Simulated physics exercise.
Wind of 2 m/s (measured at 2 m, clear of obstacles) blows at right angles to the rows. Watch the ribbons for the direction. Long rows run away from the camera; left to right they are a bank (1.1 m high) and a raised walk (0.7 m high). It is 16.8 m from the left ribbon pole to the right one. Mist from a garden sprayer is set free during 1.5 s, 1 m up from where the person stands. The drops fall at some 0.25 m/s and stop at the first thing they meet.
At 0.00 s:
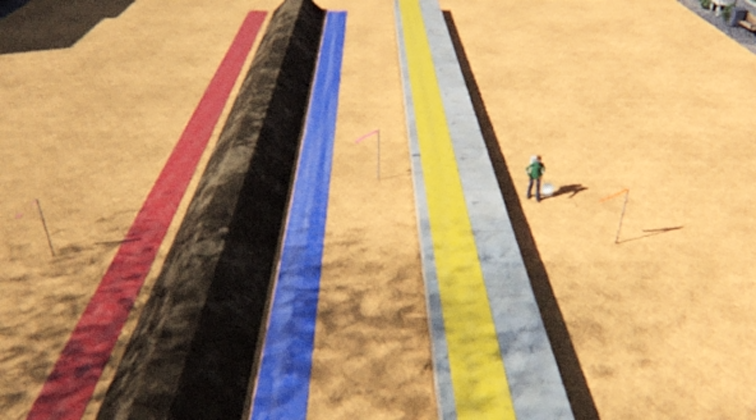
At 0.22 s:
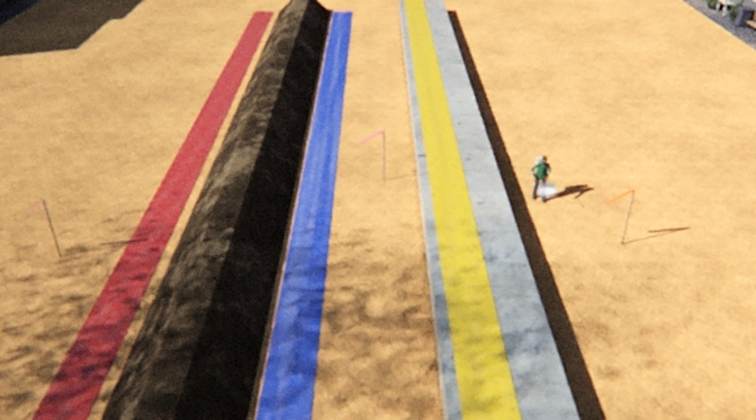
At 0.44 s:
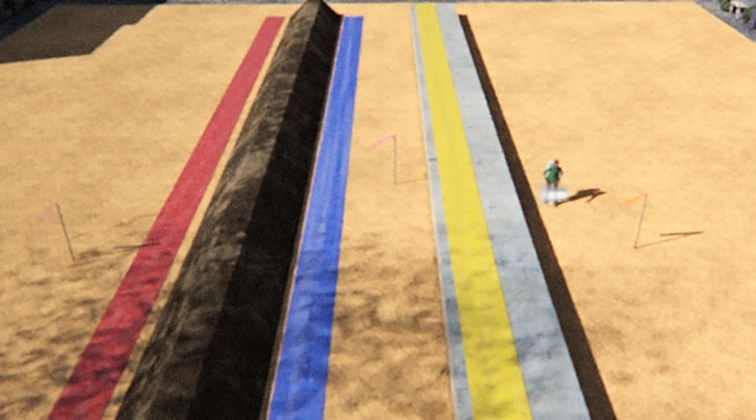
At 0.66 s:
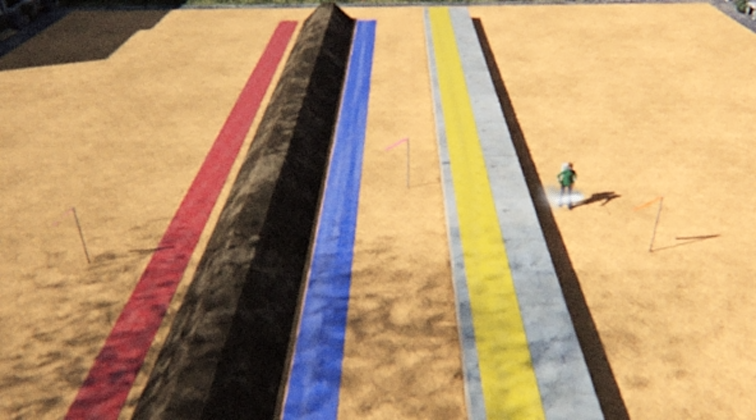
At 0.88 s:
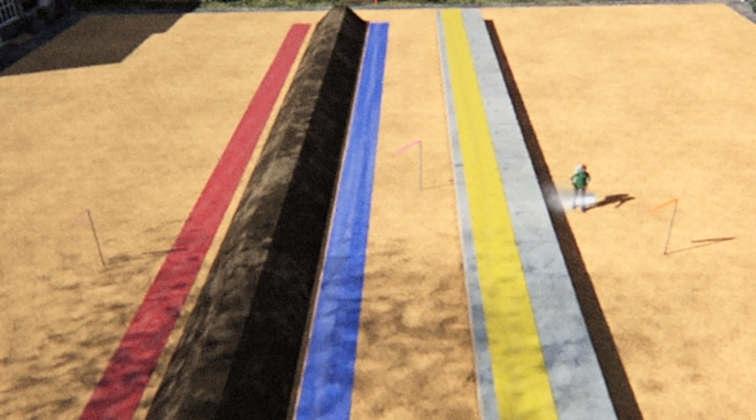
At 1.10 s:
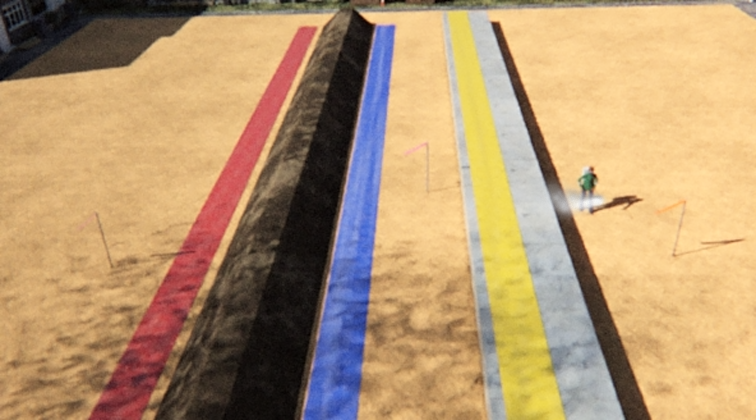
On a sandy yard striped with red, blue and yellow strips beside a dark bank and a raised walk, a person in green stood spraying a pale mist that spread leftward while ribbons fluttered on poles.
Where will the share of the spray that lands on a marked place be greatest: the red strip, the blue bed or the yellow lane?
The yellow one.
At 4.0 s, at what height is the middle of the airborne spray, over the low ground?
About 1.2 m.
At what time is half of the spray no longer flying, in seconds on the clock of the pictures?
Near 5.5 s.
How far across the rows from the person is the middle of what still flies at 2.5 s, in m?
About 2.5 m.
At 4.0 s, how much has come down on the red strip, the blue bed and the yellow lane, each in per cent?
Roughly 0 % red, 0 % blue, 15 % yellow.
After 2.5 s, 13 % is no longer flying here, and 0 % lies on the blue bed, 0 % on the red strip and 2 % on the yellow lane; the middle of what still flies is 1.1 m above the low ground, near (522, 197).
After 4.0 s, 44 % is no longer flying here, and 0 % lies on the blue bed, 0 % on the red strip and 16 % on the yellow lane; the middle of what still flies is 1.1 m above the low ground, near (441, 197).
After 8.0 s, 68 % is no longer flying here, and 3 % lies on the blue bed, 0 % on the red strip and 19 % on the yellow lane; the middle of what still flies is 1.0 m above the low ground, near (289, 203).
After 20.0 s, 95 % is no longer flying here, and 6 % lies on the blue bed, 2 % on the red strip and 19 % on the yellow lane.
After 45.0 s, 100 % is no longer flying here, and 6 % lies on the blue bed, 2 % on the red strip and 19 % on the yellow lane.
